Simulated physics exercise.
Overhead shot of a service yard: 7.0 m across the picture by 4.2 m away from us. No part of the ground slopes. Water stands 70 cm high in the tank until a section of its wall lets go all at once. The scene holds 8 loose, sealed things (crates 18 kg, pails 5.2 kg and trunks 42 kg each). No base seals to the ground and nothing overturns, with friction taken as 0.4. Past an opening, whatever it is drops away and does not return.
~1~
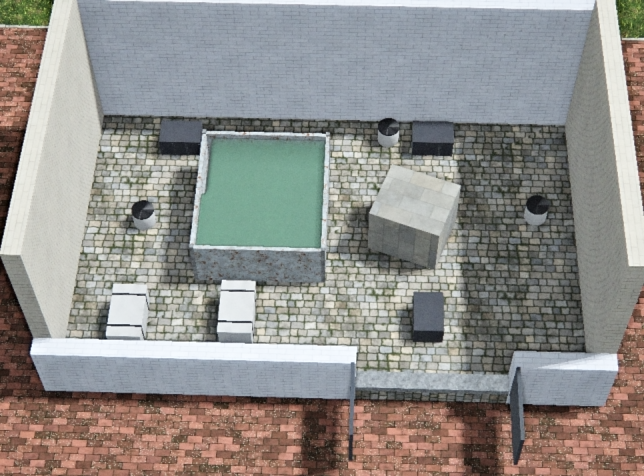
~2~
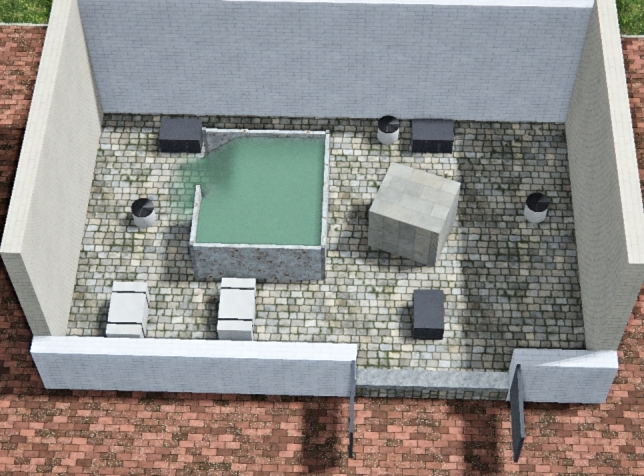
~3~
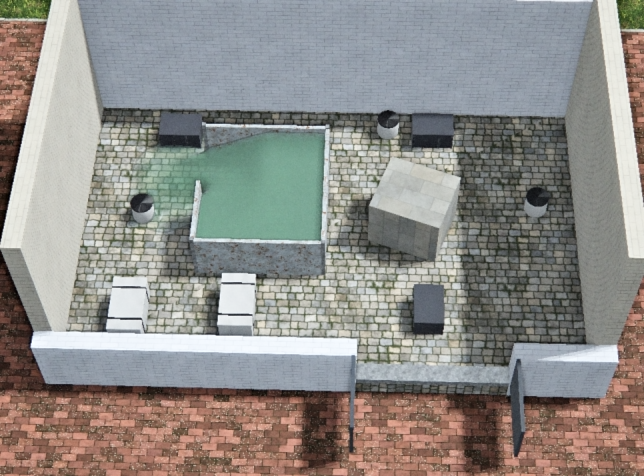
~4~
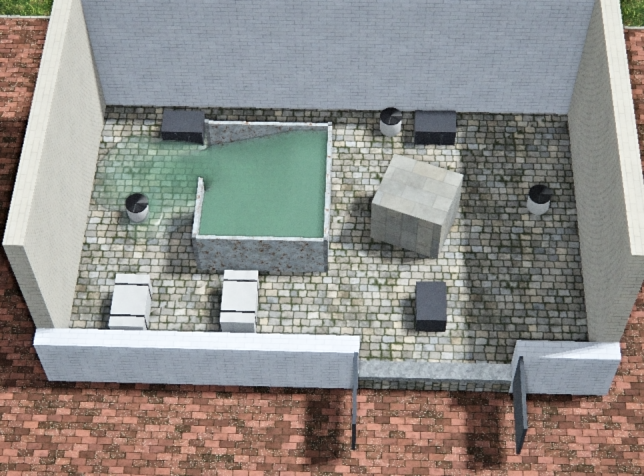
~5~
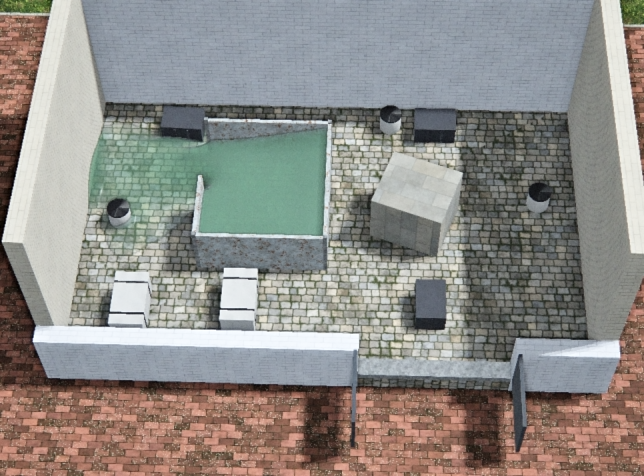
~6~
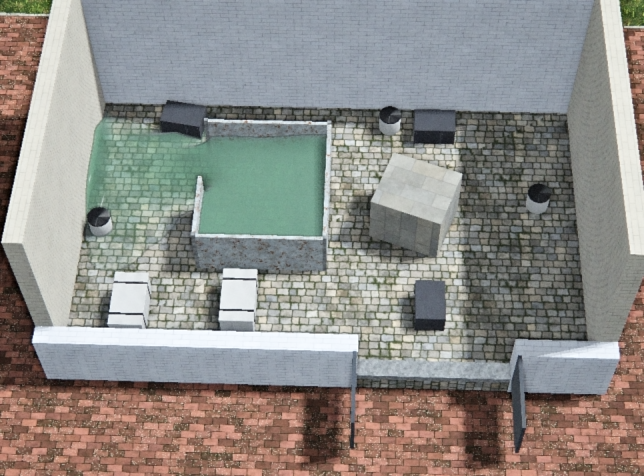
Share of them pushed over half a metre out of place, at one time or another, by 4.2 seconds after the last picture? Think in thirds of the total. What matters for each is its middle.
My answer: Two thirds or more of the total.
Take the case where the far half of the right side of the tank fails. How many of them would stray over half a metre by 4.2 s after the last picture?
In that case 3 of them.
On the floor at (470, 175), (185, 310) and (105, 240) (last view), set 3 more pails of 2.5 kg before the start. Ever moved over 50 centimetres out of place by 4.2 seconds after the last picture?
Well, in turn they are above that, above that and above that.
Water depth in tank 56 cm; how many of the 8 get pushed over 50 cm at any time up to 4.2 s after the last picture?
With that change, 5 of them.
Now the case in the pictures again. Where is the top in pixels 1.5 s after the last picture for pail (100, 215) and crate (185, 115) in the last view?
Somewhere about (91, 322) and (268, 121).
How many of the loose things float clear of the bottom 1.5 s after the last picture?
It comes to 1.
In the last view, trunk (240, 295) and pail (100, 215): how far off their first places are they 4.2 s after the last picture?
In that order: 120 cm, 250 cm.
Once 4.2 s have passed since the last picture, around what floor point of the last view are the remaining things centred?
The average lands around (437, 238).
Then, 0.4 s after the last picture 1 of 8 are over 50 cm from their spots; 0 afloat.
Then, 1.5 s after the last picture 2 of 8 are over 50 cm from their spots; 1 afloat.
Then, 2.8 s after the last picture 5 of 8 are over 50 cm from their spots; 3 afloat.
Then, 4.2 s after the last picture 6 of 8 are over 50 cm from their spots, and 6 have been at some point; 4 afloat.
